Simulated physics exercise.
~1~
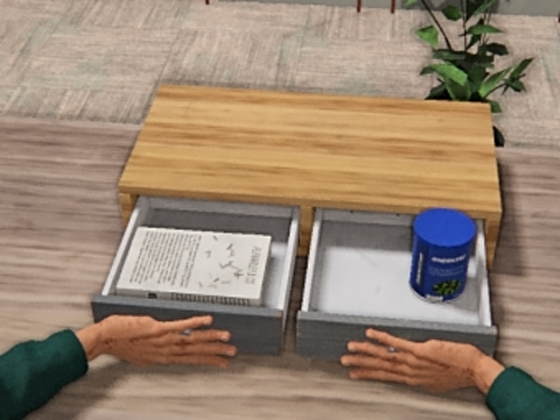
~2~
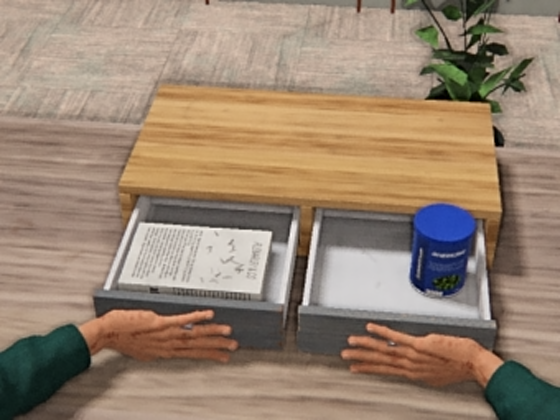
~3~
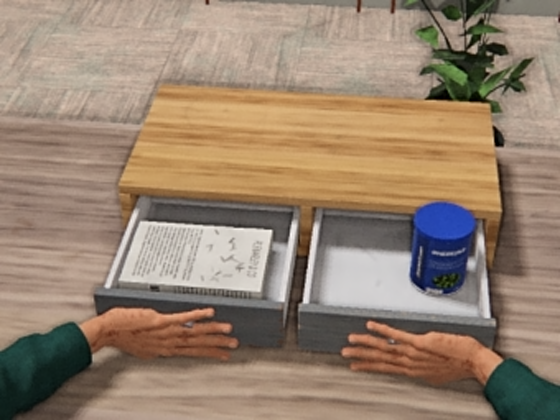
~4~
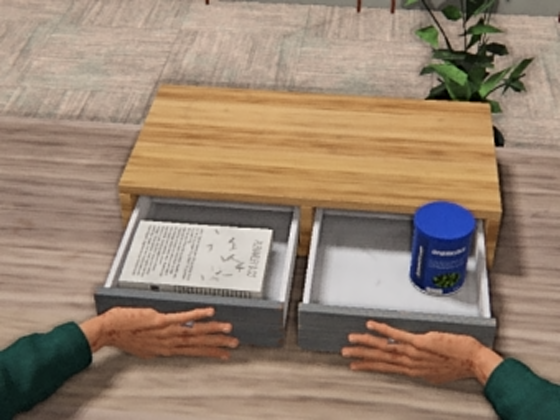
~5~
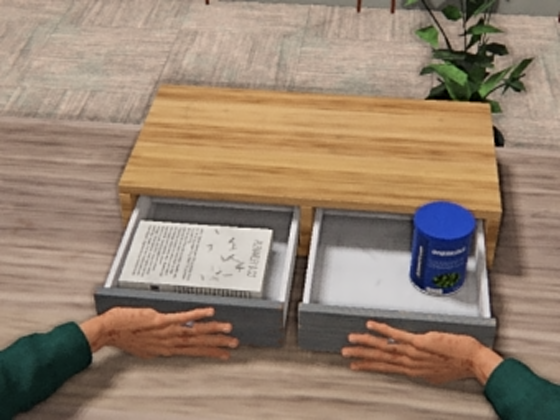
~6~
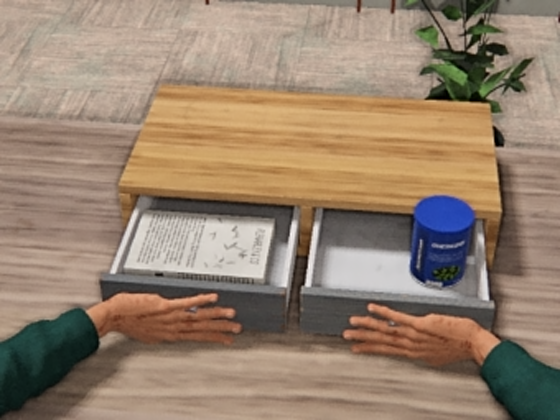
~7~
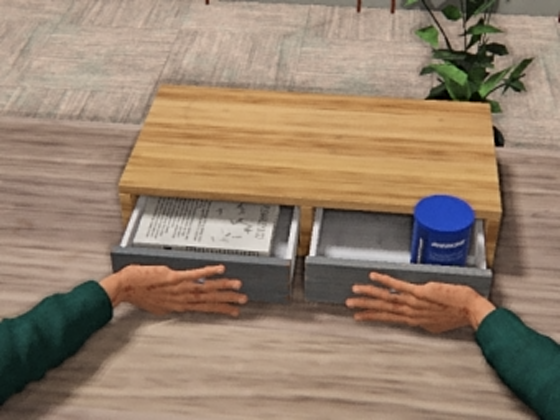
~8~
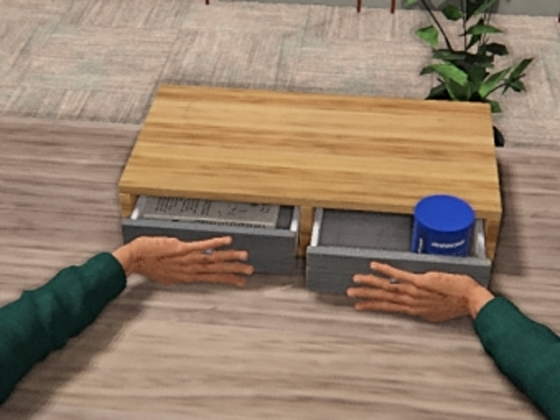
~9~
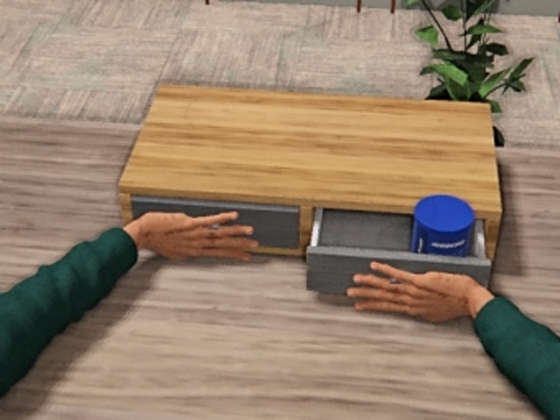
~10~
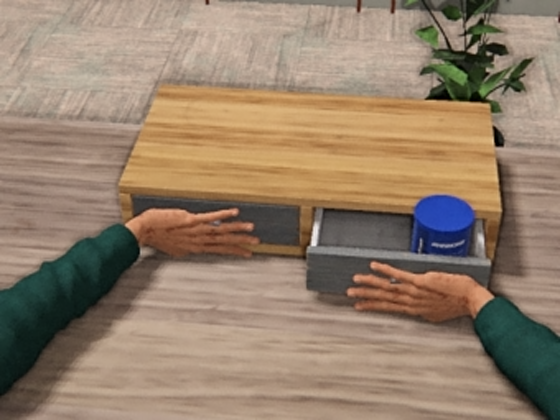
Two hands push the drawers inward; the left one closes, but the right stays ajar.
